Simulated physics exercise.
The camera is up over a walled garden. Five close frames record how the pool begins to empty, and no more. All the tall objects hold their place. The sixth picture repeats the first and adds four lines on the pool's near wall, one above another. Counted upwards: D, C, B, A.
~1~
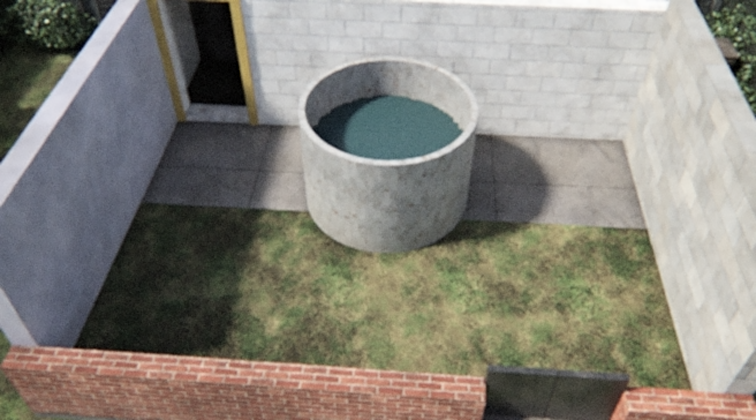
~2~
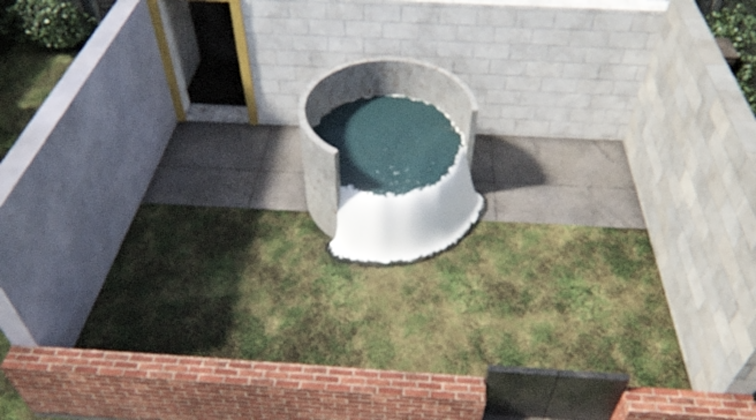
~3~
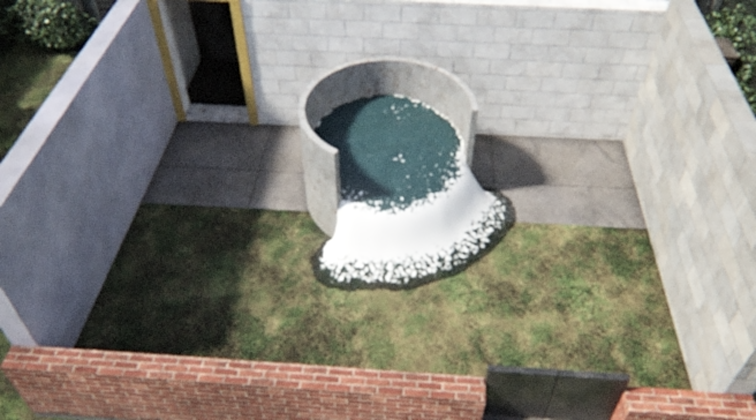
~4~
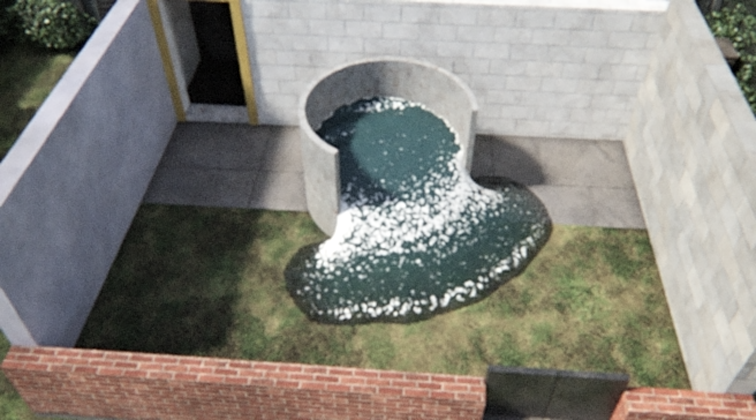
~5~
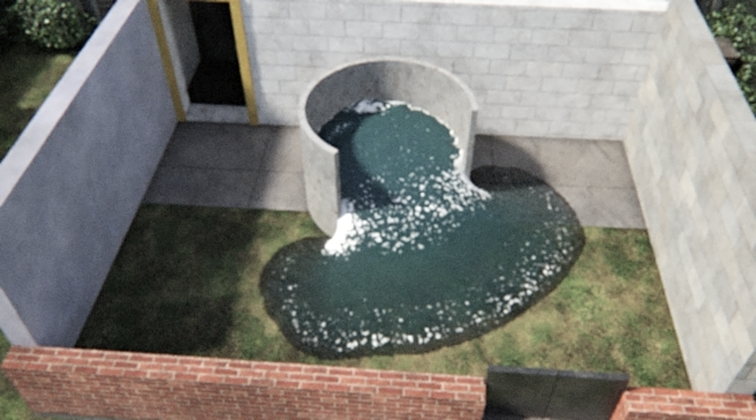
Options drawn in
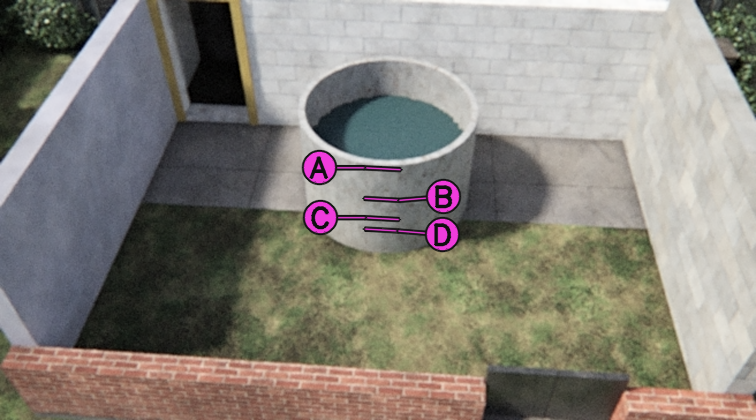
A round grey concrete tank of dark teal water stands near the middle of a walled garden, seen from high up by a still camera. Pale walls rise behind and at both sides, with a yellow-framed doorway at the back left and red brick and a dark gate in front. The tank's front opens, and white, foaming water pours out, then spreads widely across the grass in a dark, speckled sheet.
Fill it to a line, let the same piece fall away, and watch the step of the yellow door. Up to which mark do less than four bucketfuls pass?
Use level B.
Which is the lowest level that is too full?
A it is.
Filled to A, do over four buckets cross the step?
Yes, that goes wrong.
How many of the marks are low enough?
Three of the four.
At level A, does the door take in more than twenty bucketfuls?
No, it does not.
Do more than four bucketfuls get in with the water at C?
No, not at all.
On the marked copy, A at (382, 168); B at (381, 199); C at (381, 218); D at (381, 230); from the bottom up D, C, B, A.
If A is chosen, about 10 bucketfuls get in.
If B is chosen, a bucket or two gets in.
If C is chosen, nothing gets over.
If D is chosen, nothing gets over.
